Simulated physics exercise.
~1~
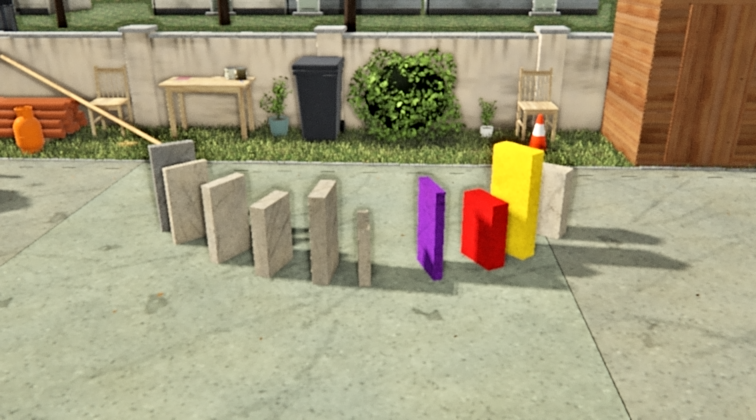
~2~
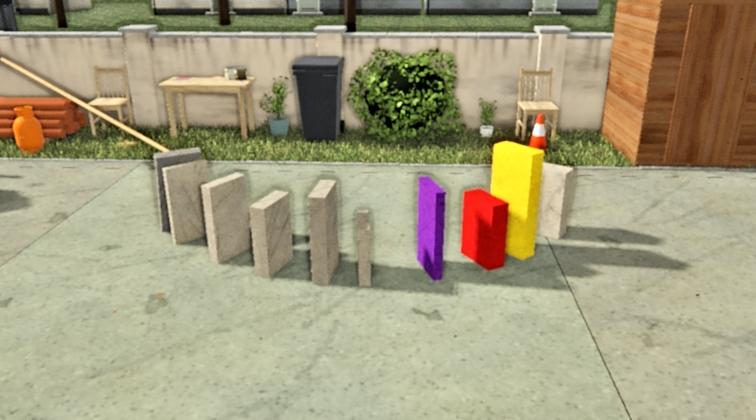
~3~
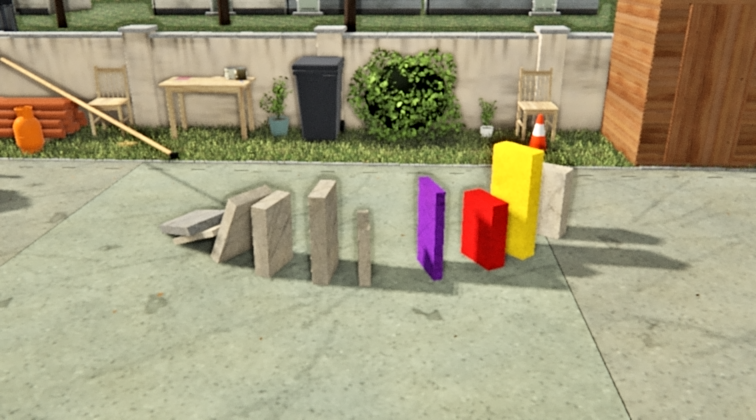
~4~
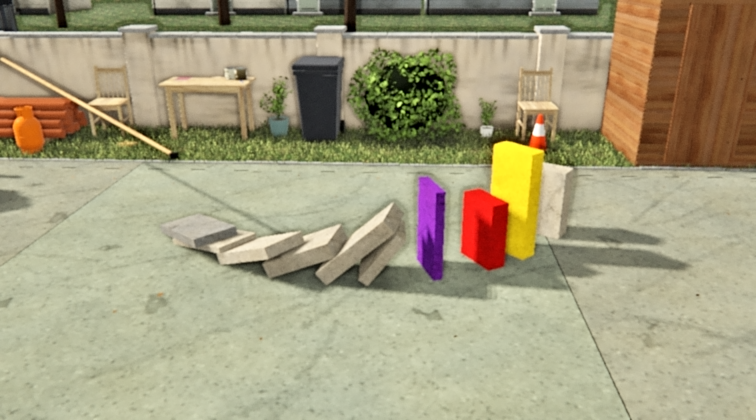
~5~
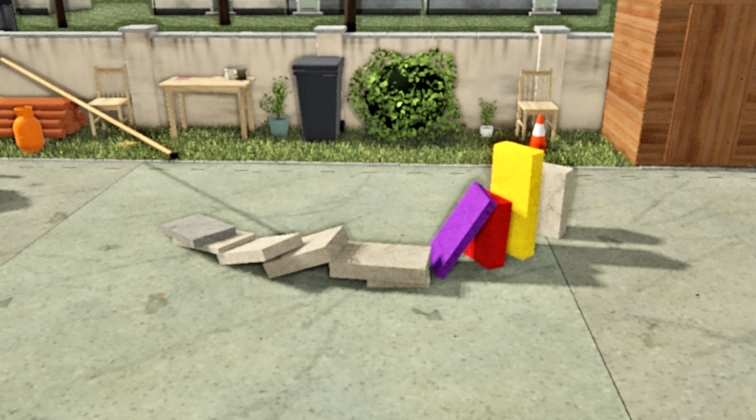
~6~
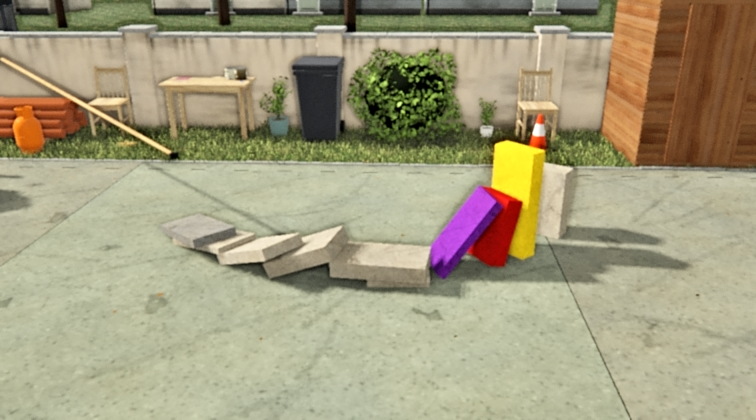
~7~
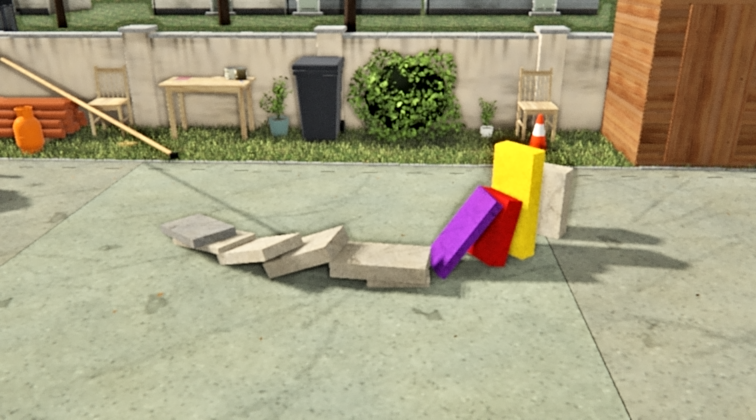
At first, a curved row of stone slabs stands on end across a paved yard, with purple, red and yellow ones toward the right and a wooden pole touching the grey slab at the left. The pole moves right and down, and the grey slab tips over into its neighbour. The pale slabs topple rightward one after another until they lie in an overlapping line. The purple slab then tips against the red one, which leans slightly toward the yellow. There the fall stops, with purple and red leaning and the tall yellow slab still upright.
